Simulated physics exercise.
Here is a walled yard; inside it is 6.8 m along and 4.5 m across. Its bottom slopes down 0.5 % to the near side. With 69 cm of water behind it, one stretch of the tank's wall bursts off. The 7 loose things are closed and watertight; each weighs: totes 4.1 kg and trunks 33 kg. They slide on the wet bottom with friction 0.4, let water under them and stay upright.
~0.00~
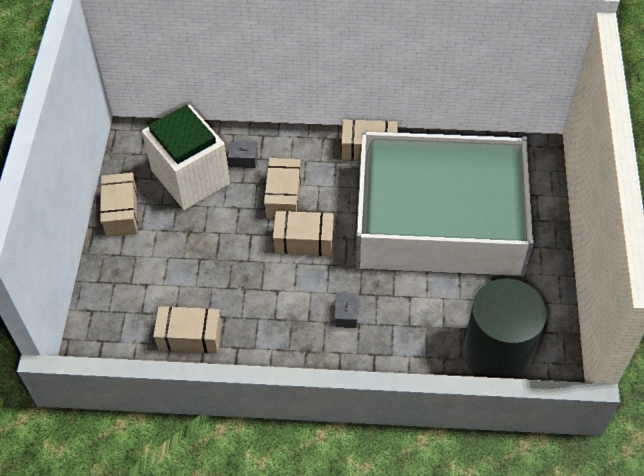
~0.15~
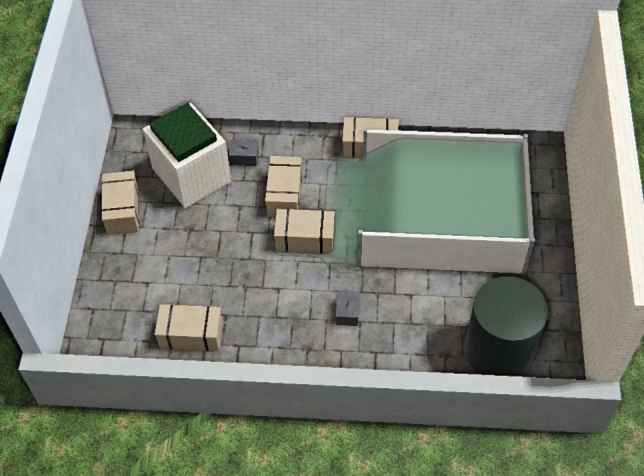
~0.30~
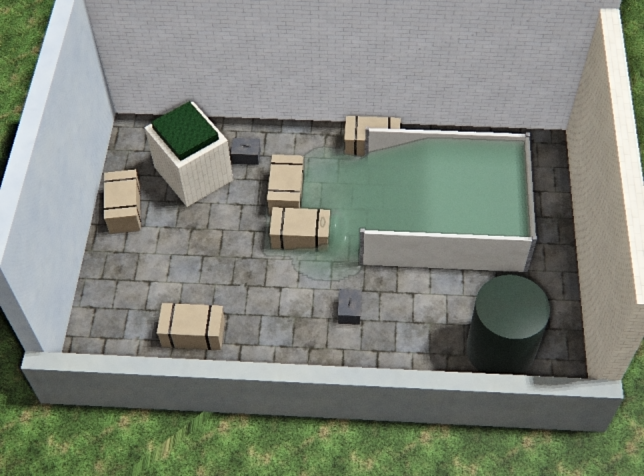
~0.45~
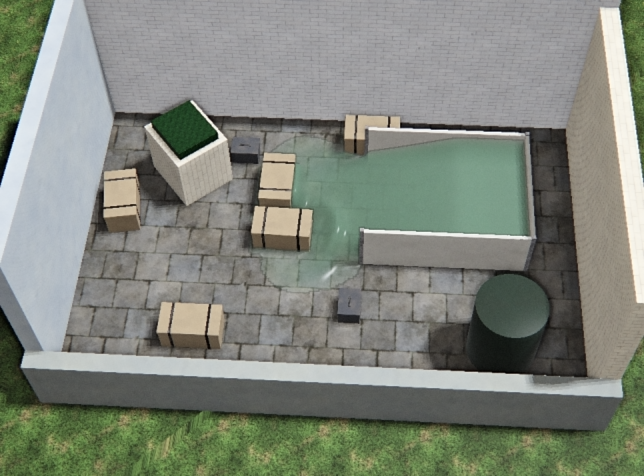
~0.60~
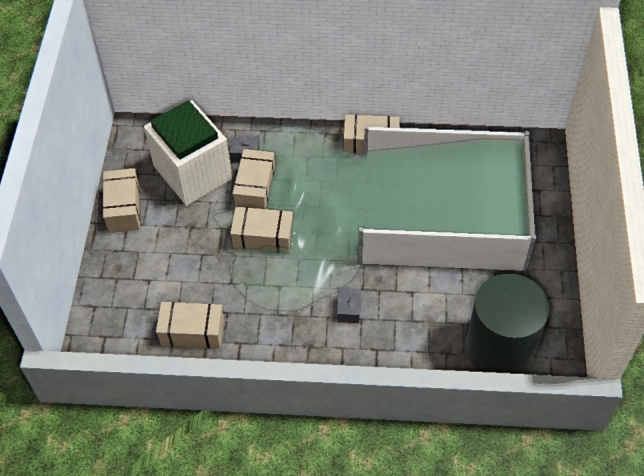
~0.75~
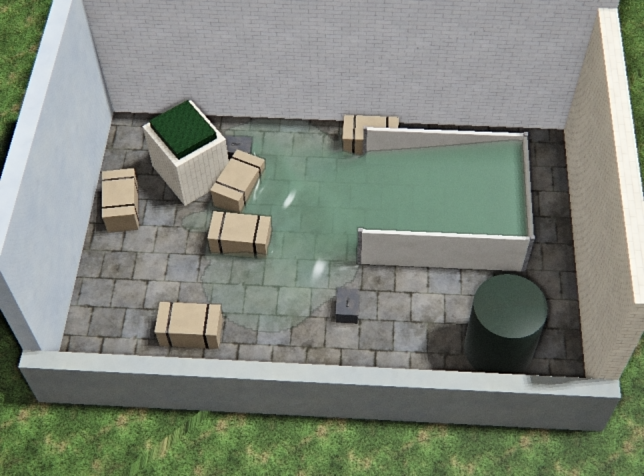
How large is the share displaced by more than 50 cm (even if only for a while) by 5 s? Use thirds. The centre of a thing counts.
That comes to two thirds or above.
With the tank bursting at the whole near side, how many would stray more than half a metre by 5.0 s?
Then 4.
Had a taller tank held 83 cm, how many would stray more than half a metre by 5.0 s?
Then 7.
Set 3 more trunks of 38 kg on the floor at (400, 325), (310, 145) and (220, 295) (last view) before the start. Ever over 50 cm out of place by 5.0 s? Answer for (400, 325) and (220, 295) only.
In that order: Less, more.
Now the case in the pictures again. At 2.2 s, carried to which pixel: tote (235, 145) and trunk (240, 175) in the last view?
Near (118, 161) and (134, 228).
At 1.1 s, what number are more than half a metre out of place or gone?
3 of them.
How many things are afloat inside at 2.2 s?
At that moment 3.
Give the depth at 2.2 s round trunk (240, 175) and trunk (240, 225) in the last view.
Roughly 14 and 19 cm.
After 1.1 s 3 of 7 are over 50 cm from their spots; 1 afloat.
After 2.2 s 4 of 7 are over 50 cm from their spots; 3 afloat.
After 3.5 s 3 of 7 are over 50 cm from their spots; 4 afloat.
After 5.0 s 6 of 7 are over 50 cm from their spots, and 6 have been at some point; 4 afloat.
